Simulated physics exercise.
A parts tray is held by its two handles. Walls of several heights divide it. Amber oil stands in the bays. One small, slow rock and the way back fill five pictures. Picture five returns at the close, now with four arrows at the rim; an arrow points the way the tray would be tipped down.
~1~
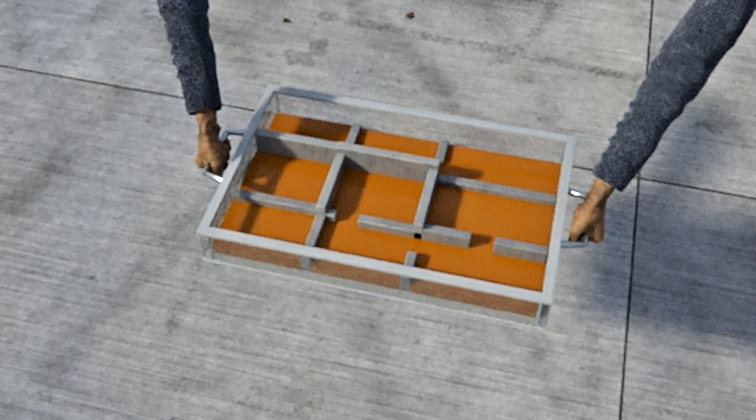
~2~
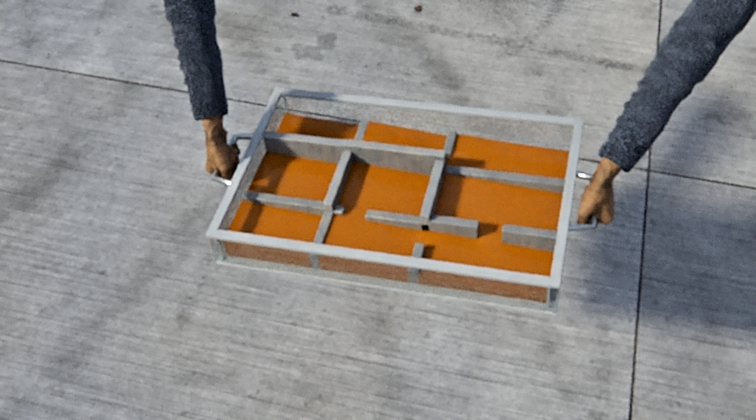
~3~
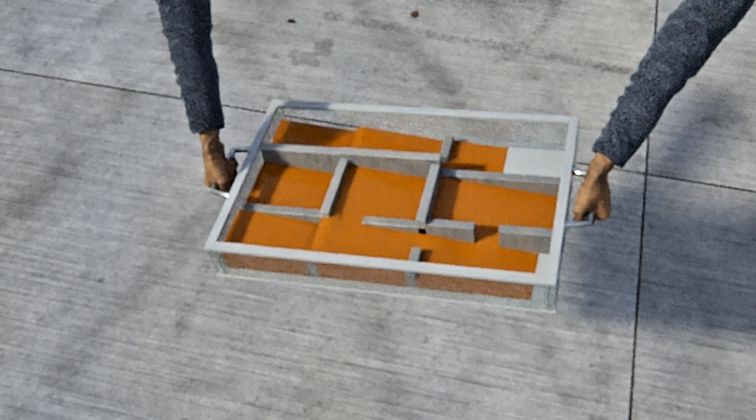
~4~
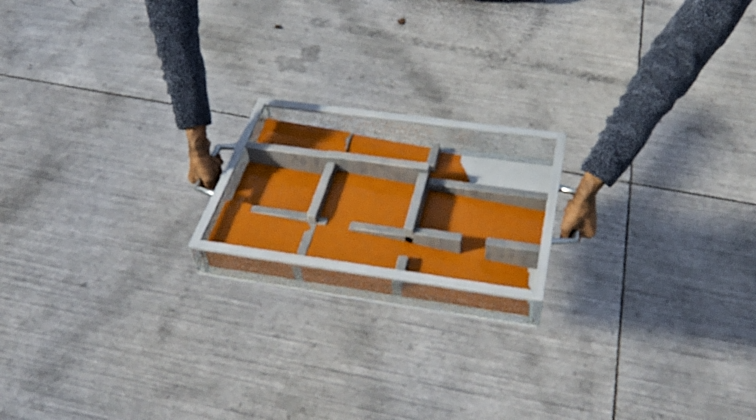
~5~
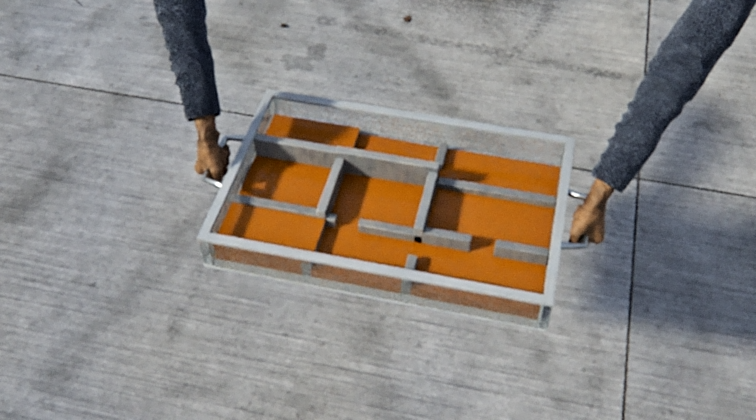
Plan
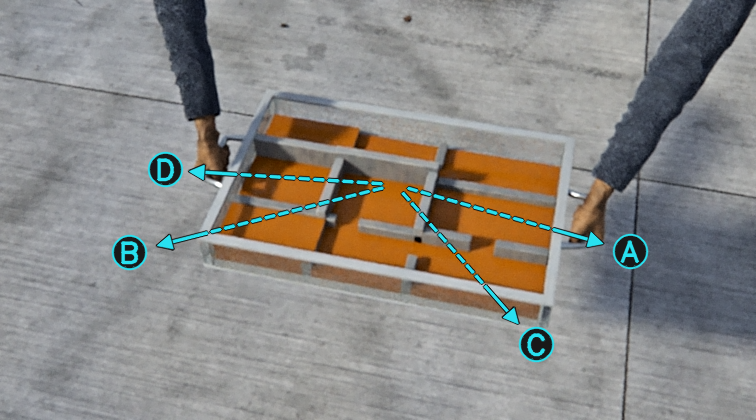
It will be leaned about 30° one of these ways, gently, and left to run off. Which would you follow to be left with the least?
C beats the others.
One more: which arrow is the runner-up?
That would be B.
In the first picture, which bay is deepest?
The front left bay.
On the marked copy, A ends at (597, 242); B ends at (162, 244); C ends at (514, 319); D ends at (194, 171).
For arrow A, about 48 % stays in the tray, the largest part in the front right bay.
For arrow B, about 33 % stays in the tray, the largest part in the front left bay.
For arrow C, about 26 % stays in the tray, the largest part in the front right bay.
For arrow D, about 49 % stays in the tray, the largest part in the front left bay.
